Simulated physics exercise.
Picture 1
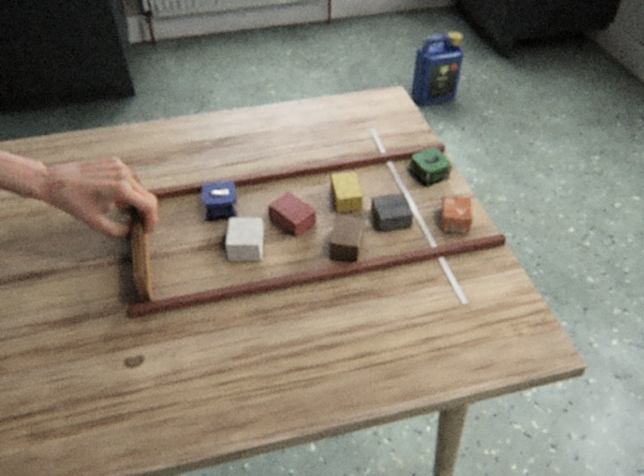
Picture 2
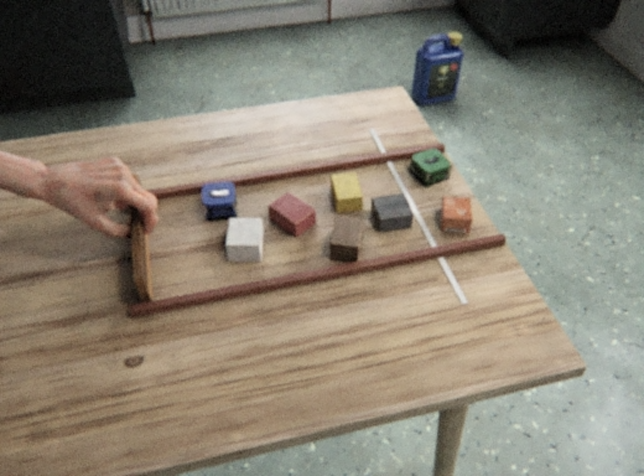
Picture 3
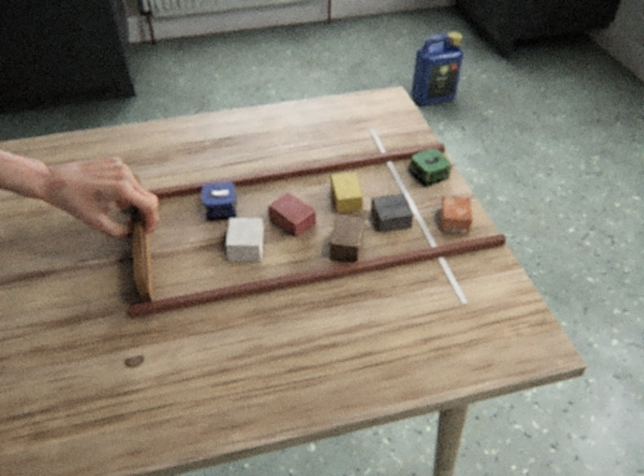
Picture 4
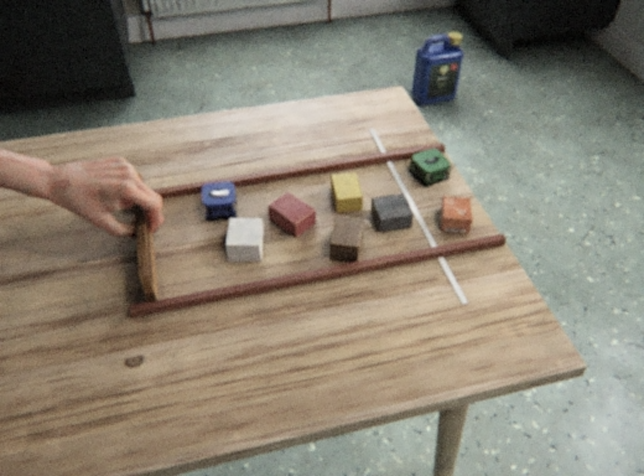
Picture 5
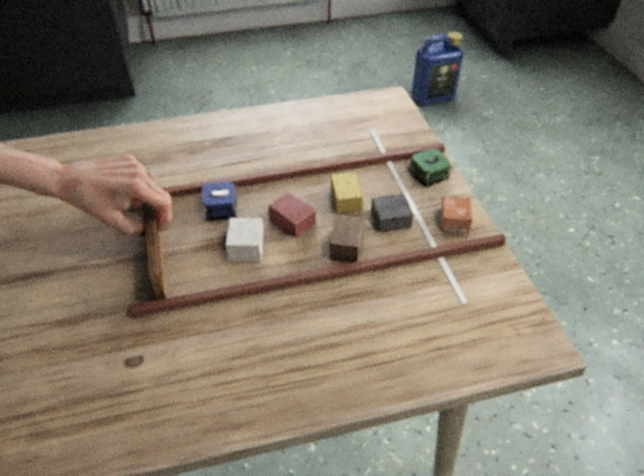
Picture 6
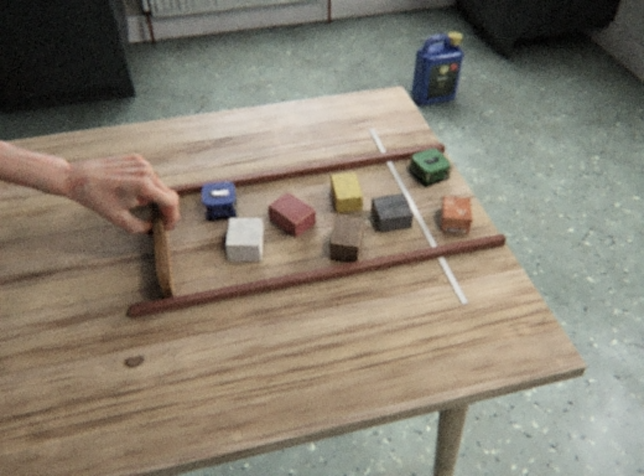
A hand slides an upright board slightly right toward scattered colored blocks on a table.
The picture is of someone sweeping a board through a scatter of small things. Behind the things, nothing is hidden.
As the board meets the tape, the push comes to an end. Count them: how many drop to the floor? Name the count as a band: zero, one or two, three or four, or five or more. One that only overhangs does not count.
The count falls in the one or two band.
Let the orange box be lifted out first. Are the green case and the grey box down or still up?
Looking at the two, the green case ends up below and the grey box stays up top.
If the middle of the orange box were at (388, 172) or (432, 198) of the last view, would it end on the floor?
For the first start it does not stay, and for the second it does not stay.
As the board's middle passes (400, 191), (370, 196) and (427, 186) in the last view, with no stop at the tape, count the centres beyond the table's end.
By position: 1 / 0 / 4.
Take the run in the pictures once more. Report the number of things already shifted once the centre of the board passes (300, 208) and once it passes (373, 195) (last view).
Well, it's 5 at the first one and 8 at the second.
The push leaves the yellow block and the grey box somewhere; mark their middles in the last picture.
First (445, 164), then (471, 204).
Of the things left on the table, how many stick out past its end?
The number would be 2.
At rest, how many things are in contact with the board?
That number would be 3.
A little later, none off yet; green case at rest near (430, 168); orange box at rest near (456, 215); grey box at rest near (392, 213).
When it is over, the number that fall off is one or two; down, orange box and green case.
